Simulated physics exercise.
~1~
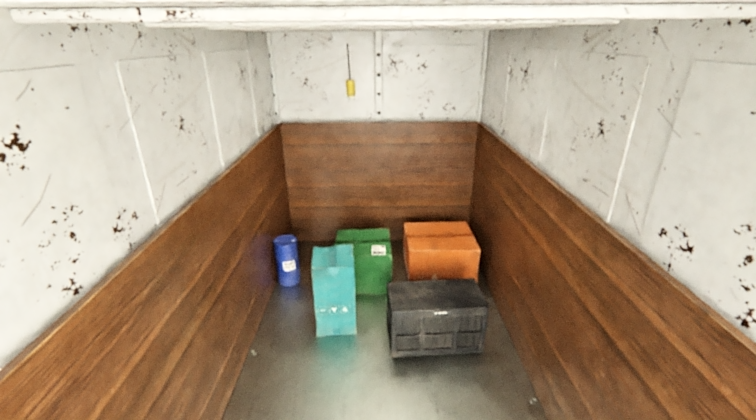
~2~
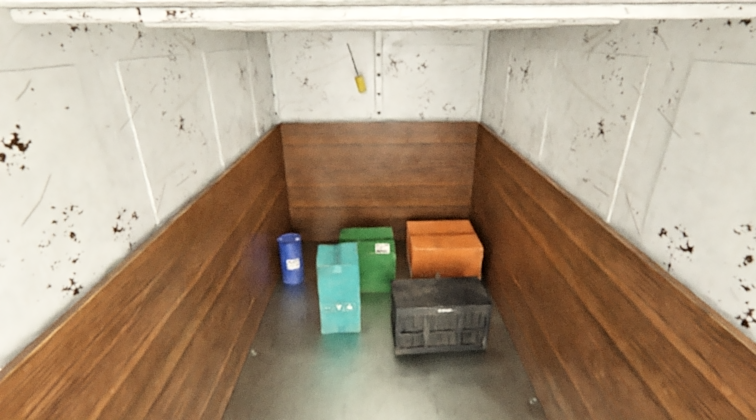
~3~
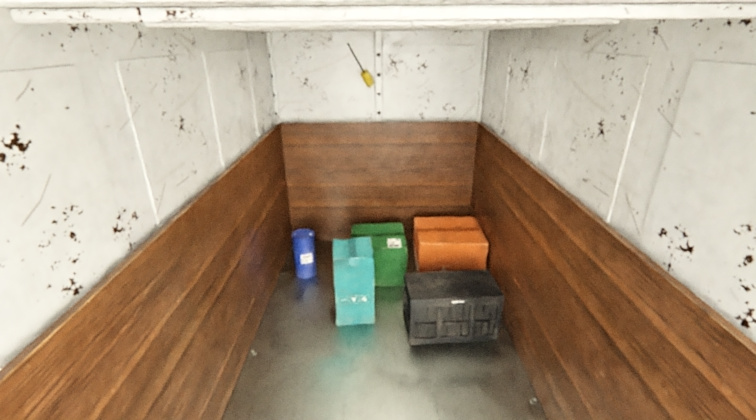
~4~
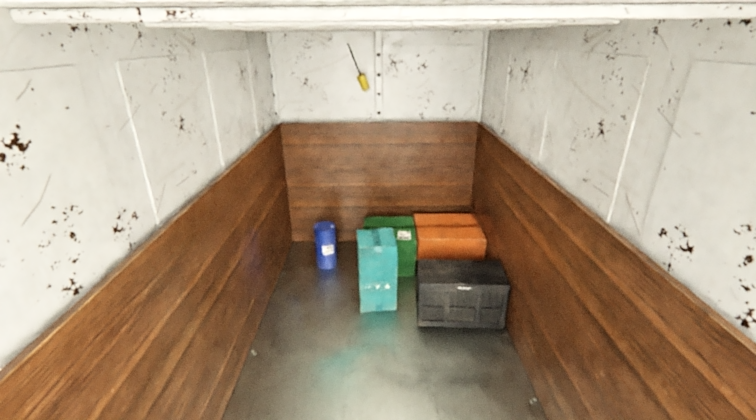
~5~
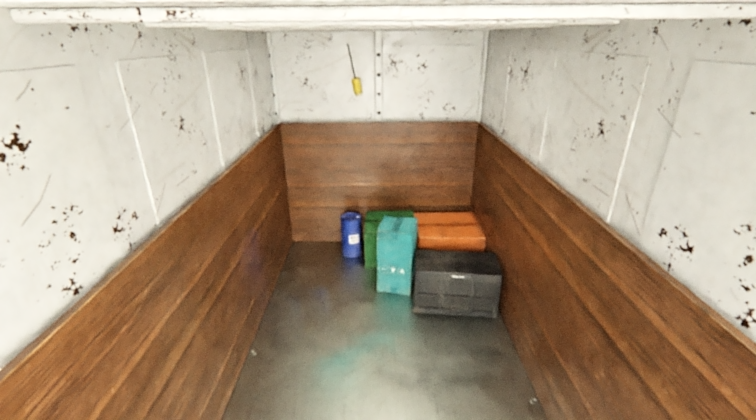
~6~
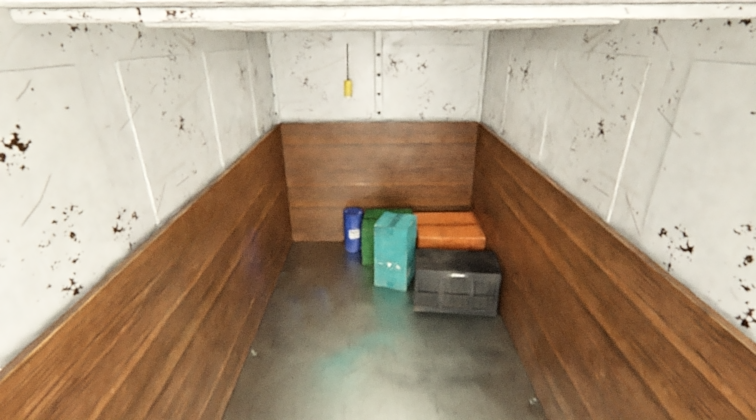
Five shut containers sliding forward and right across a van's load bay, bunching near the front right corner, still upright.
